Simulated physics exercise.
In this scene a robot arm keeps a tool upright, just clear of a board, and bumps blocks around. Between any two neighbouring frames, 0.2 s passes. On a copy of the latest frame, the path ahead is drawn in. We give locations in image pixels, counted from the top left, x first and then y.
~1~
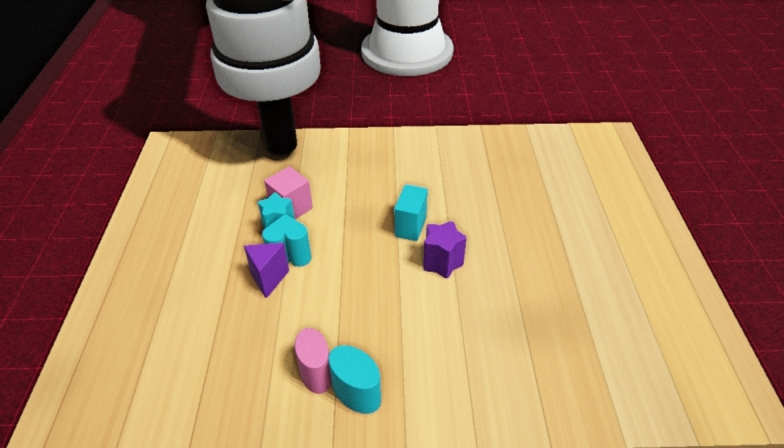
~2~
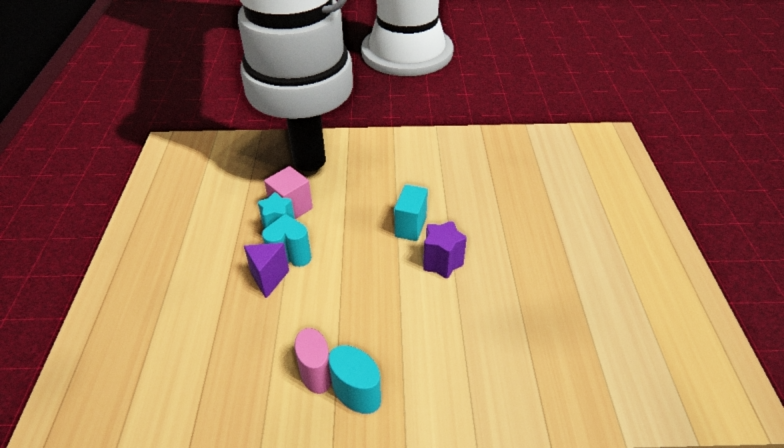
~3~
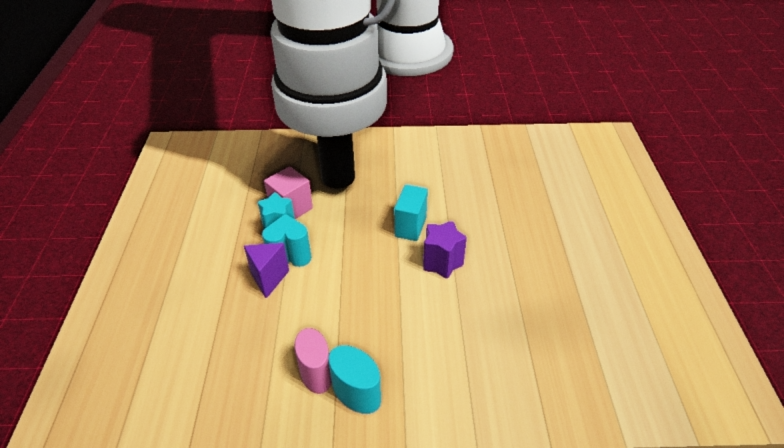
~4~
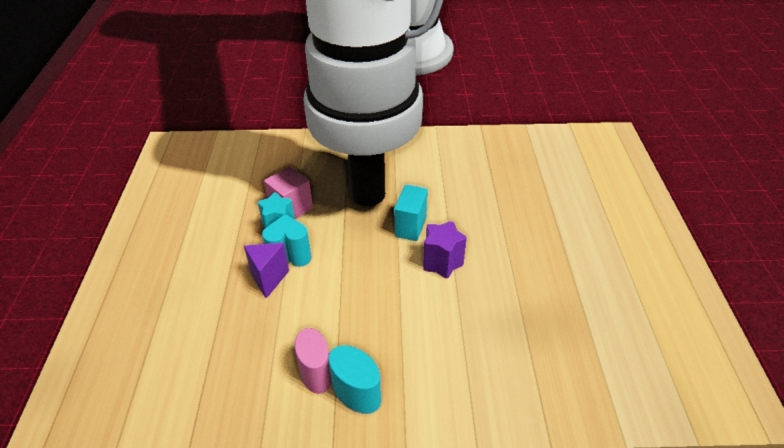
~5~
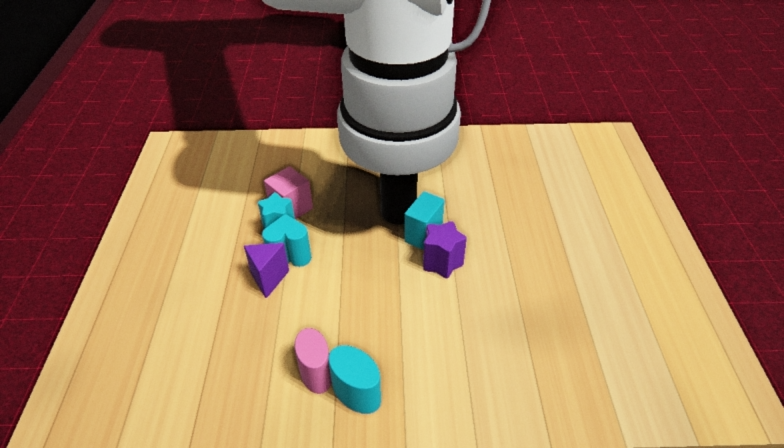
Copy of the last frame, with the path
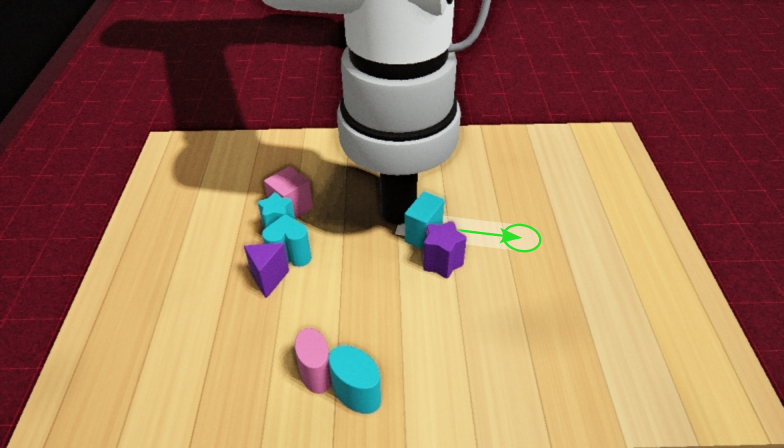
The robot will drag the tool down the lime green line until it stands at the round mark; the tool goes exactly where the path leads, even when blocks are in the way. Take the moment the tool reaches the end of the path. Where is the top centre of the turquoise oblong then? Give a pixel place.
Its top centre lands on (469, 225).
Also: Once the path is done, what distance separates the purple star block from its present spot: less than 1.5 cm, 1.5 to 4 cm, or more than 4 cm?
It shifts by 1.5 to 4 cm.
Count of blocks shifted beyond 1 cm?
I foresee two blocks being moved.
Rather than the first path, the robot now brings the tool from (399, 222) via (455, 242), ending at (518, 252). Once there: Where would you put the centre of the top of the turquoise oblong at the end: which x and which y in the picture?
It will end up at (490, 244).
Drawn move, from (399, 222) directly to (522, 238).
The first path, step by step. One third of the way, tool (441, 219); turquoise oblong (460, 222), turned 60° clockwise; purple star block (452, 245).
Two thirds of the way, tool (482, 224); turquoise oblong (469, 225), turned 70° clockwise; purple star block (455, 247), turned 20° clockwise.
At the end, tool (524, 229); turquoise oblong (469, 225), turned 70° clockwise; purple star block (455, 247), turned 20° clockwise.
